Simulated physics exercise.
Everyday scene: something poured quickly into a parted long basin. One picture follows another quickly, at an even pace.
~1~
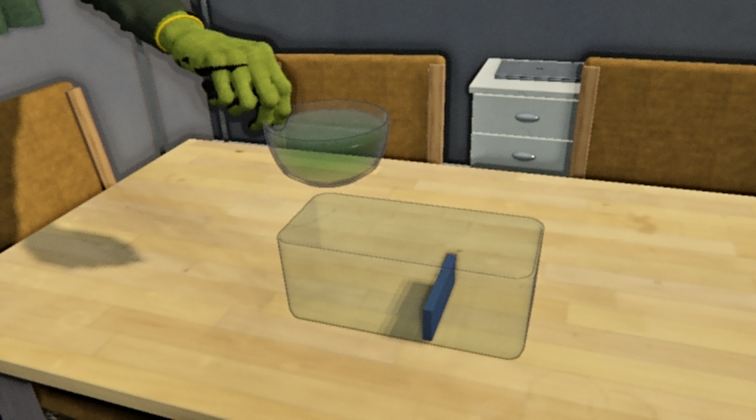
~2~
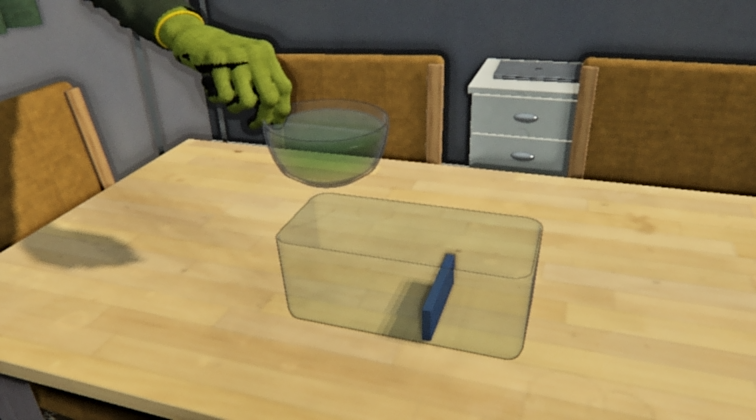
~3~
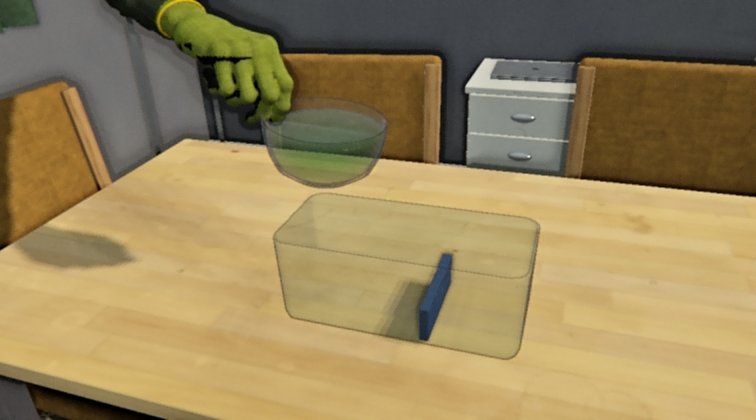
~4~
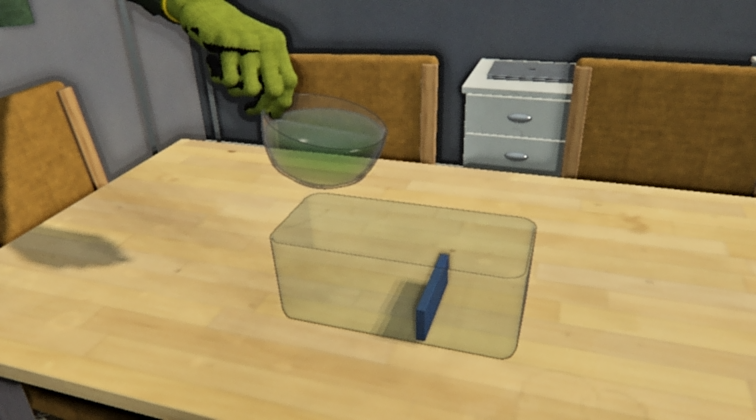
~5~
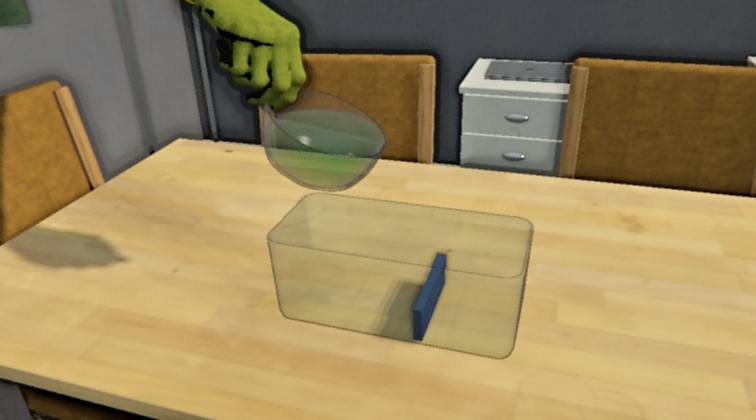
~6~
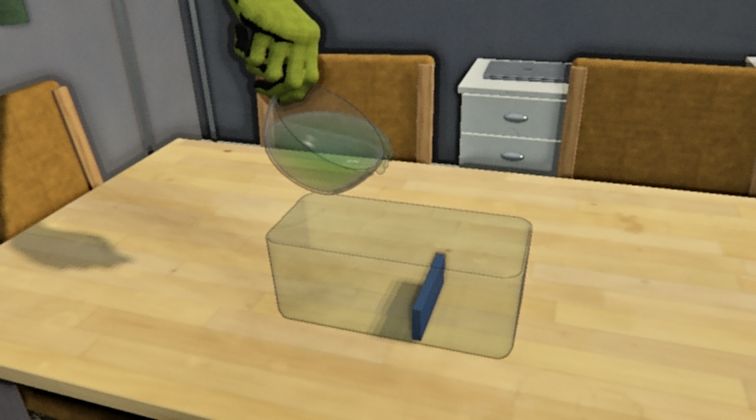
Green-gloved hand tilting a clear bowl of greenish liquid rightward above a transparent basin with a blue divider on a wooden table.
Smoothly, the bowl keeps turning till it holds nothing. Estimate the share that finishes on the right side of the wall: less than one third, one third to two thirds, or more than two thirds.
Most likely below one third will rest right of the wall.
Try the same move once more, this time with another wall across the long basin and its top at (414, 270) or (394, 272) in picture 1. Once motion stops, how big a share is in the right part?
About 50 per cent, then about 75 per cent.
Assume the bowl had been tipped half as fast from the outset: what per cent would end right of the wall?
Some 40 per cent.
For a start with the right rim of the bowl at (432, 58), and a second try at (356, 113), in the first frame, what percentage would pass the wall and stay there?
Roughly 60 per cent, then roughly 10 per cent.
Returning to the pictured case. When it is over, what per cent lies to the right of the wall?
Roughly 20 percent of it.
A moment on, the tilt is 102° and 11 per cent is still to pour, 50 is left of the wall and 17 right of it.
Next, the tilt is 110° and 0 per cent is still to pour, 75 is left of the wall and 18 right of it.
Then the tilt is 110° and 0 per cent is still to pour, 74 is left of the wall and 20 right of it.
Later the tilt is 110° and 0 per cent is still to pour, 74 is left of the wall and 20 right of it.
In the end 74 per cent lies left of the wall, 21 right of it and 6 outside.
